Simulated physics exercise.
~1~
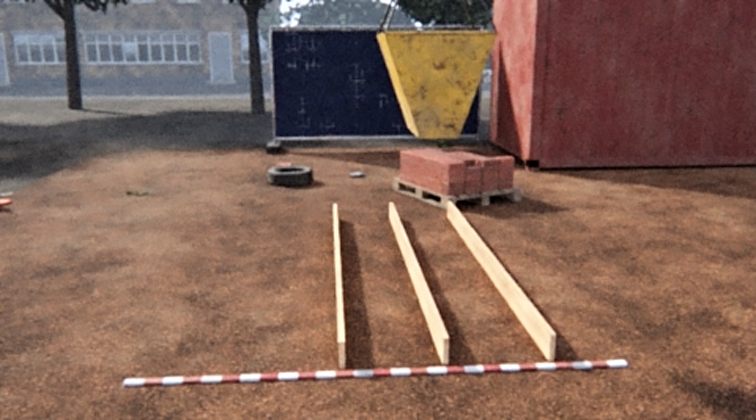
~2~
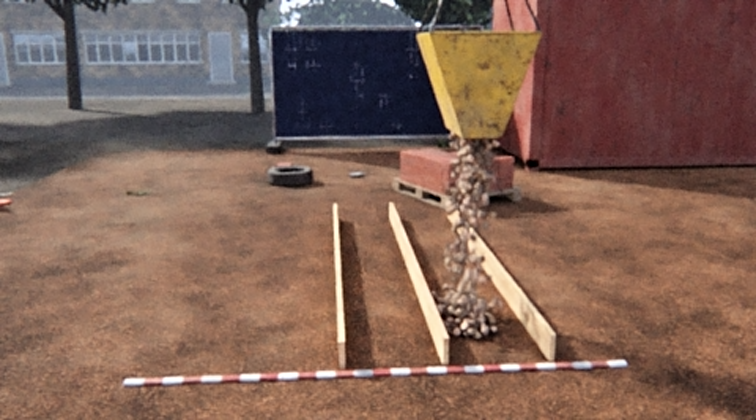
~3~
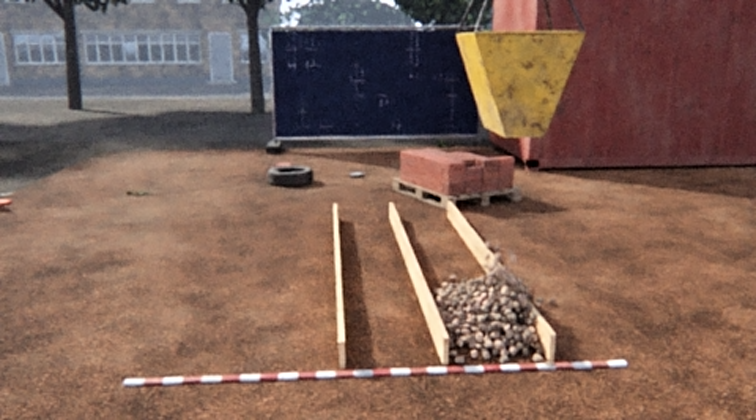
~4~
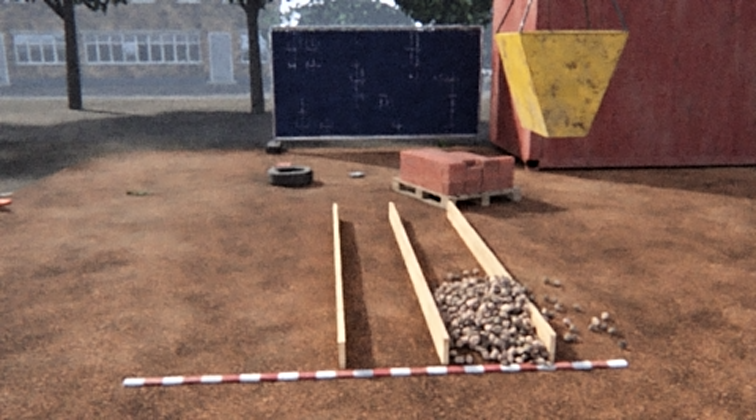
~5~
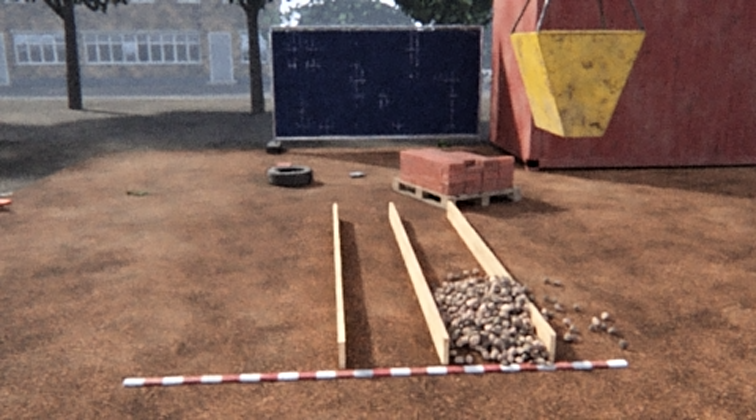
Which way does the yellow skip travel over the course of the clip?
It travels to the right, going from in front of the dark blue panel to in front of the red container.
